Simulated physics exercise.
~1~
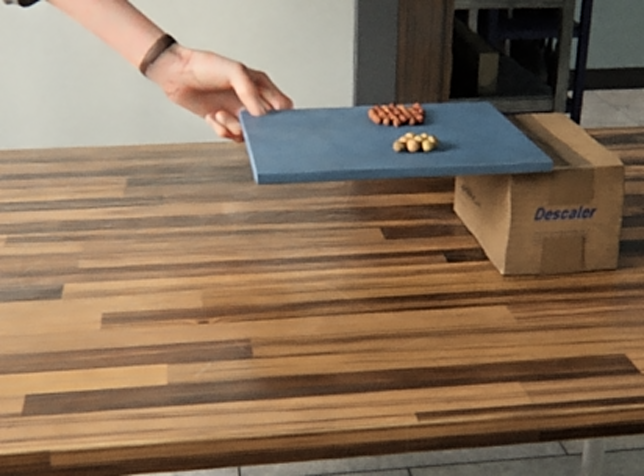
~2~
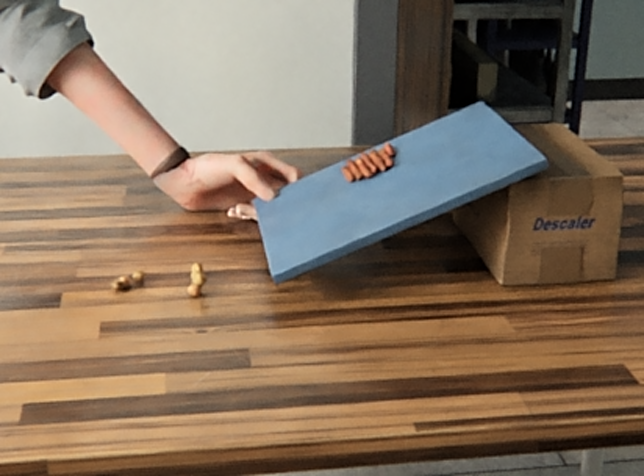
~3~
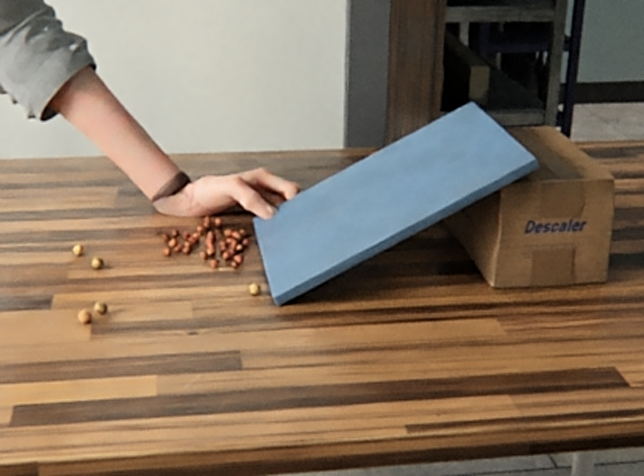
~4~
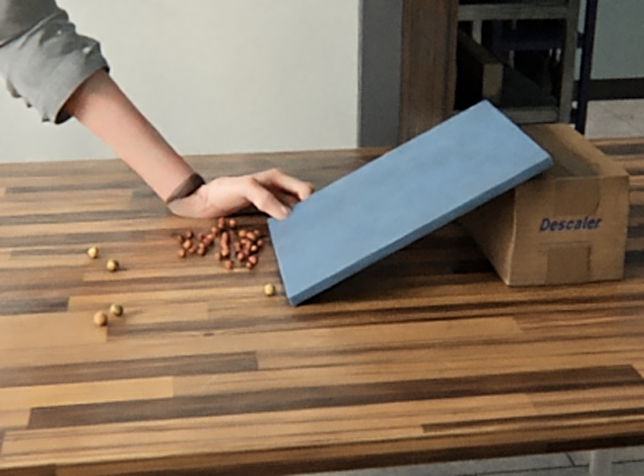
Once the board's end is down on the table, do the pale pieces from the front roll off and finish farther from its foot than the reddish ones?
Yes, the pale pieces roll off and mostly end up scattered farther to the left, while the reddish ones stay bunched closer to the foot of the board.
Hand lowering one end of a blue board to the table, front pale pieces rolling off farther left than the reddish heap.
